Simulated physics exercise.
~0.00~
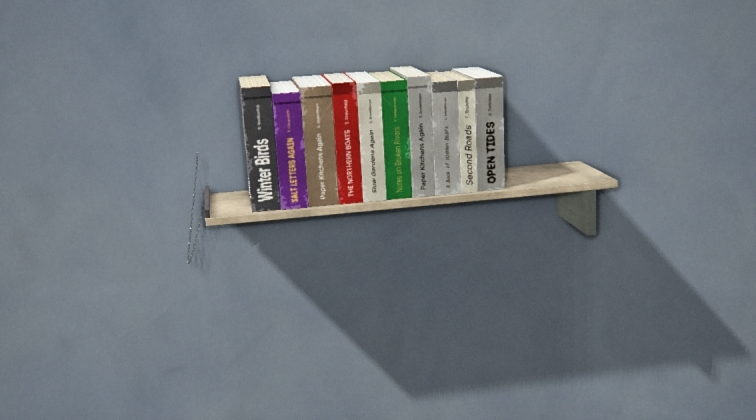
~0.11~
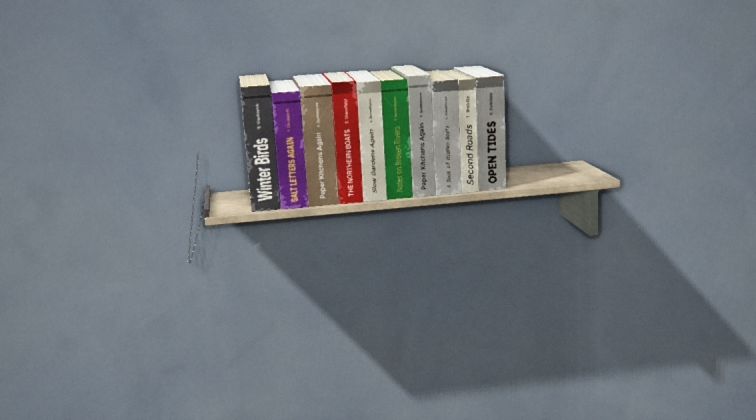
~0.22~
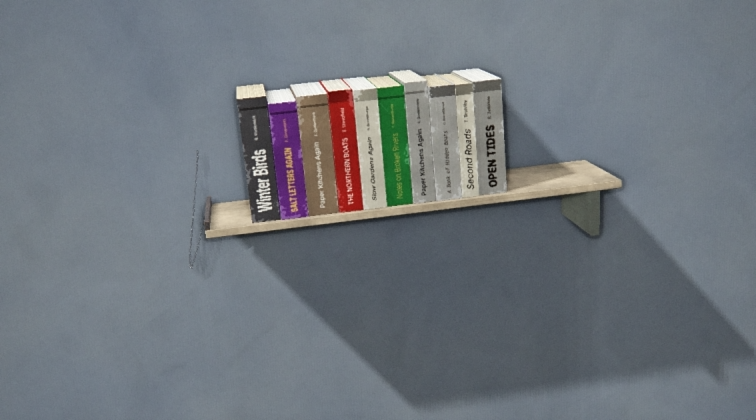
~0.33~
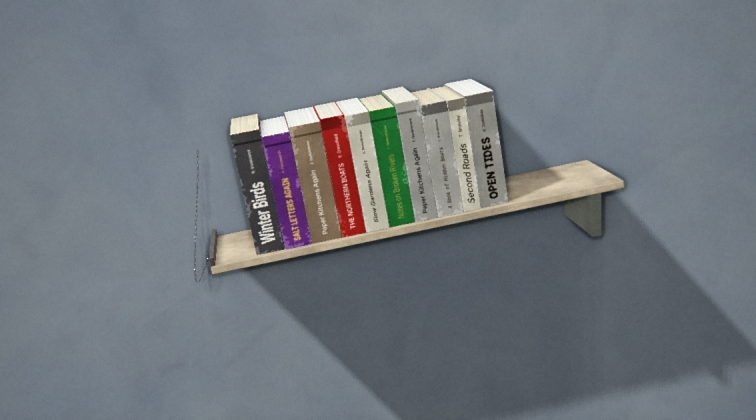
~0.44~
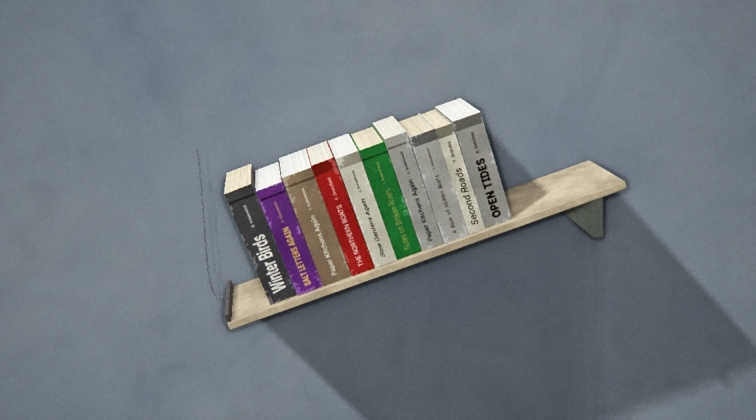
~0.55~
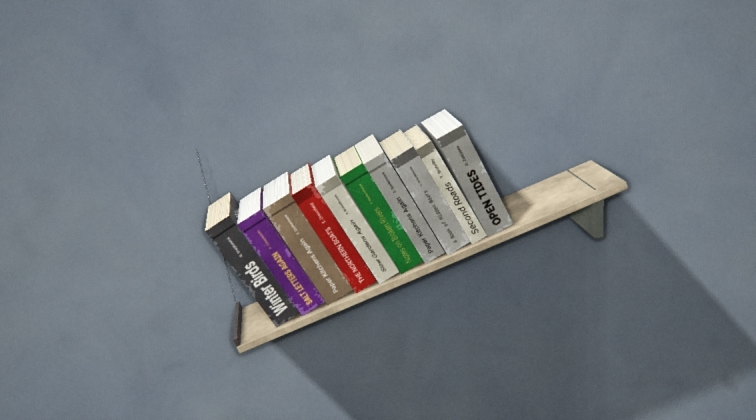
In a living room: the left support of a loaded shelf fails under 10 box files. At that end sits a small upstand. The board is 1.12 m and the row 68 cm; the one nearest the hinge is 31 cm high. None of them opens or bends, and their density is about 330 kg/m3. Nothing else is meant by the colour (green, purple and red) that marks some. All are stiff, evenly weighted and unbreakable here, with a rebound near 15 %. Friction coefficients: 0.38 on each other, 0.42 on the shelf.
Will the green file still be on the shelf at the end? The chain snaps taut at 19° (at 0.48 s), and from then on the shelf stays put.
Yes.
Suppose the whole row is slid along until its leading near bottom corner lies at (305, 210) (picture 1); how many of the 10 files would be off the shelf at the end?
In that case 1.
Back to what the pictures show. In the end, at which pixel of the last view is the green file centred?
In the final picture it sits close to (285, 273).
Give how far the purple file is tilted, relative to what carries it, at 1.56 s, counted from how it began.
100°.
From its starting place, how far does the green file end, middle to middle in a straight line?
I'd estimate near 50 cm.
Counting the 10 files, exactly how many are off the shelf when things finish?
I make it 4 of them.
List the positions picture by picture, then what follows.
In the first frame (each place is the centre of the face we see best; the camera moves round a little; leans and shifts are taken against what carries them), shelf's free end (218, 221) slope 0°; green file (397, 141); purple file (291, 152); red file (348, 144); all in place.
In the second frame, shelf's free end (217, 221) slope 0°; green file (397, 140).
In the third frame, shelf's free end (218, 233) slope 2°; green file (395, 147).
In the fourth frame, shelf's free end (223, 268) slope 7°; green file (393, 168).
In the fifth frame, shelf's free end (240, 323) slope 15°; green file (391, 202).
In the sixth frame, shelf's free end (249, 346) slope 19°; green file (382, 220) tilted 9°; purple file (282, 264) tilted 10°; red file (335, 240) tilted 9°; steepest lean 10°, the file at (253, 273); 10 have shifted.
By 0.92 s, none of the 10 files off the shelf, 10 disturbed; green file tilted 37°; red file tilted 36°.
By 1.56 s, 3 of the 10 files off the shelf; green file on its side; purple file on its side.
When it is over (2.4 s), 4 of the 10 files off the shelf; green file on its side; purple file on its side; red file on its side. In pixels of the last frame, middles, green file near (284, 273).
